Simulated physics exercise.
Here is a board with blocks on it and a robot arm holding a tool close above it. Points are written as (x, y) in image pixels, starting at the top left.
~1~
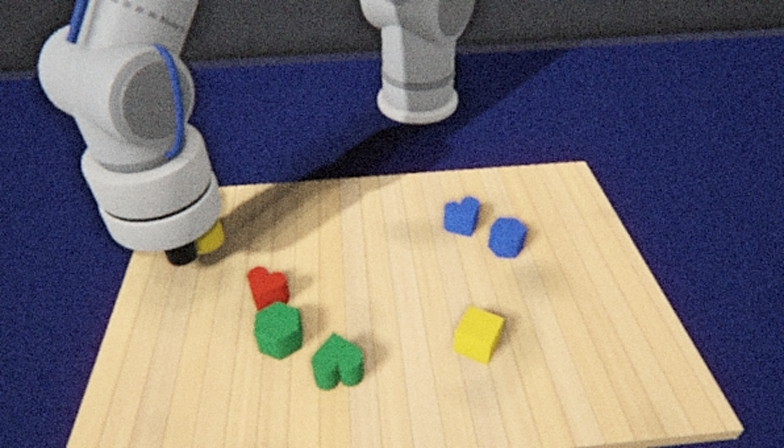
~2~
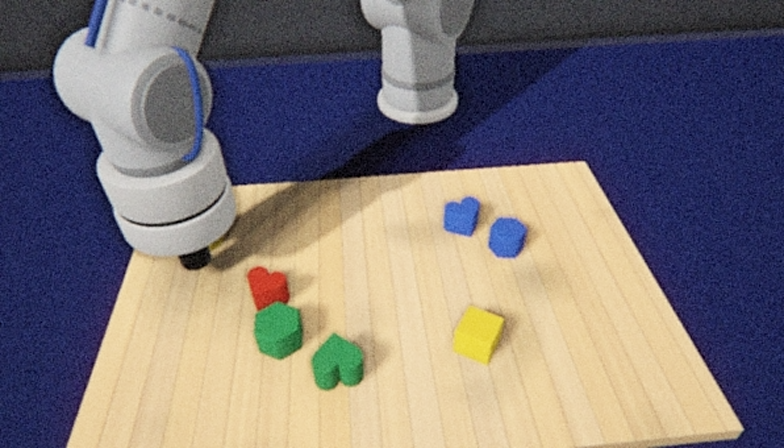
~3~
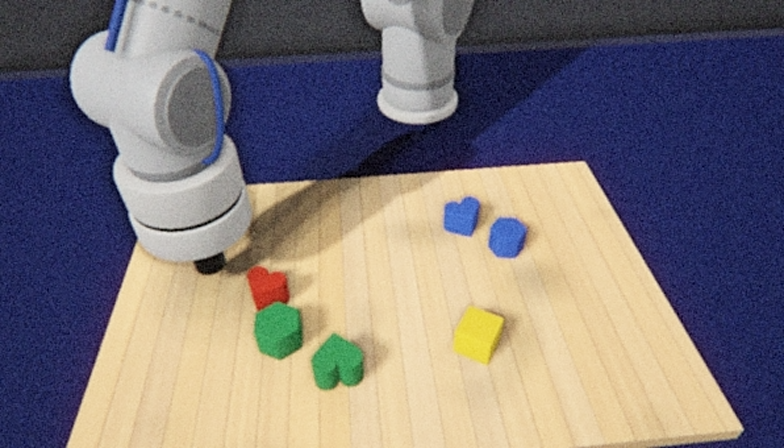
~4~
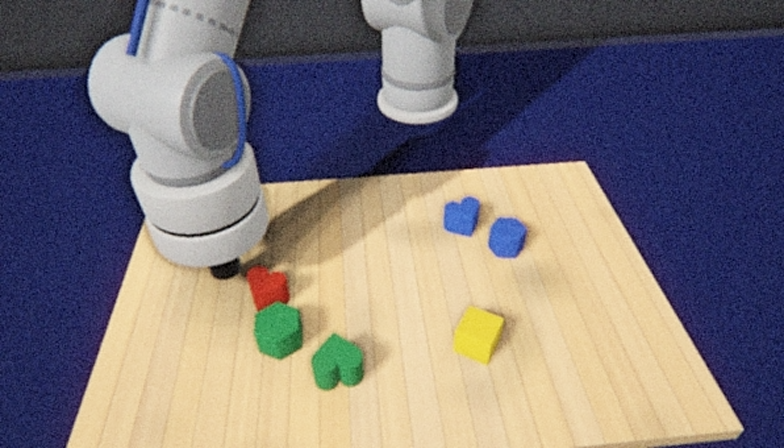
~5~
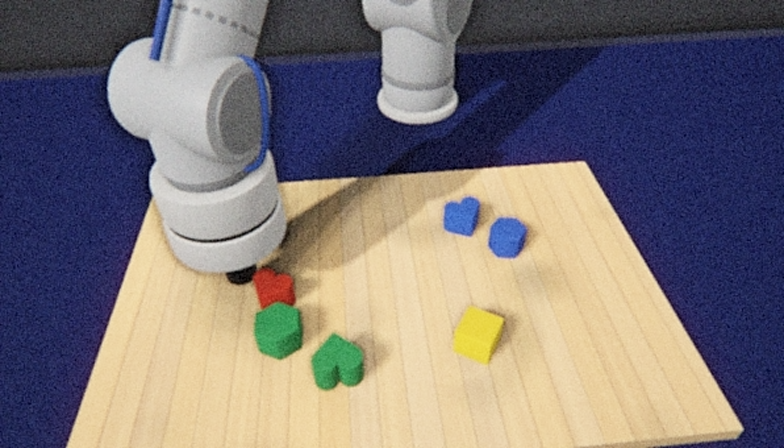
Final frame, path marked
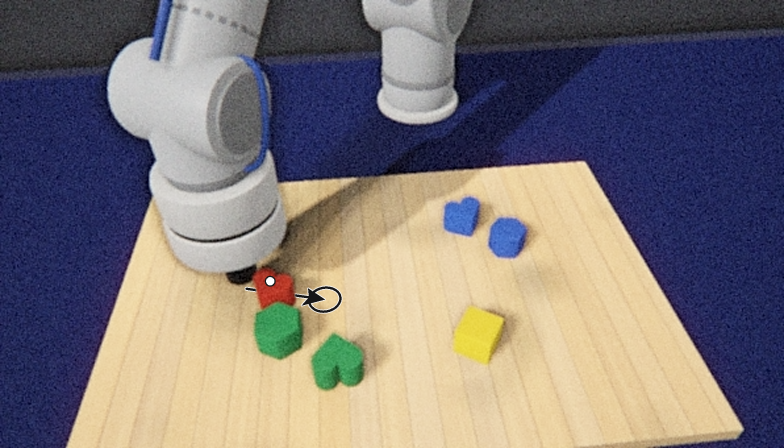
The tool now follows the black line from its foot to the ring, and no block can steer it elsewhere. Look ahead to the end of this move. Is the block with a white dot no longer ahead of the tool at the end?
Yes, it checks out.
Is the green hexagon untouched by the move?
In short: Yes.
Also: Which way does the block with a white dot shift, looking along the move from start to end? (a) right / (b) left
(a)
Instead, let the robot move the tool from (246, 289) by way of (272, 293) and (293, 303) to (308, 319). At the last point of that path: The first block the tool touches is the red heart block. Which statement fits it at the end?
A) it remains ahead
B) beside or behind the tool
The answer is A.
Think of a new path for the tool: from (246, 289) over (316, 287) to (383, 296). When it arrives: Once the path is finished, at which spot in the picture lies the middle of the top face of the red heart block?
I predict (310, 291).
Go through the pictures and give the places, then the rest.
In the first picture, tip of the tool at (183, 256), middles of tops, red heart block at (264, 279), green hexagon at (276, 320).
In the second picture, tool at (197, 260), nothing pushed.
In the third picture, tool at (211, 265), nothing pushed.
In the fourth picture, tool at (226, 269), nothing pushed.
In the fifth picture, tool at (242, 274), red heart block at (270, 281), green hexagon at (276, 320).
The line goes in a line from (246, 289) to (325, 299); the dot is on the red heart block.
The first path, step by step. Halfway along, tool at (283, 280); red heart block at (299, 294), turned 50° clockwise.
At the end, tool at (323, 285); red heart block at (321, 304), turned 115° clockwise; green hexagon unmoved.
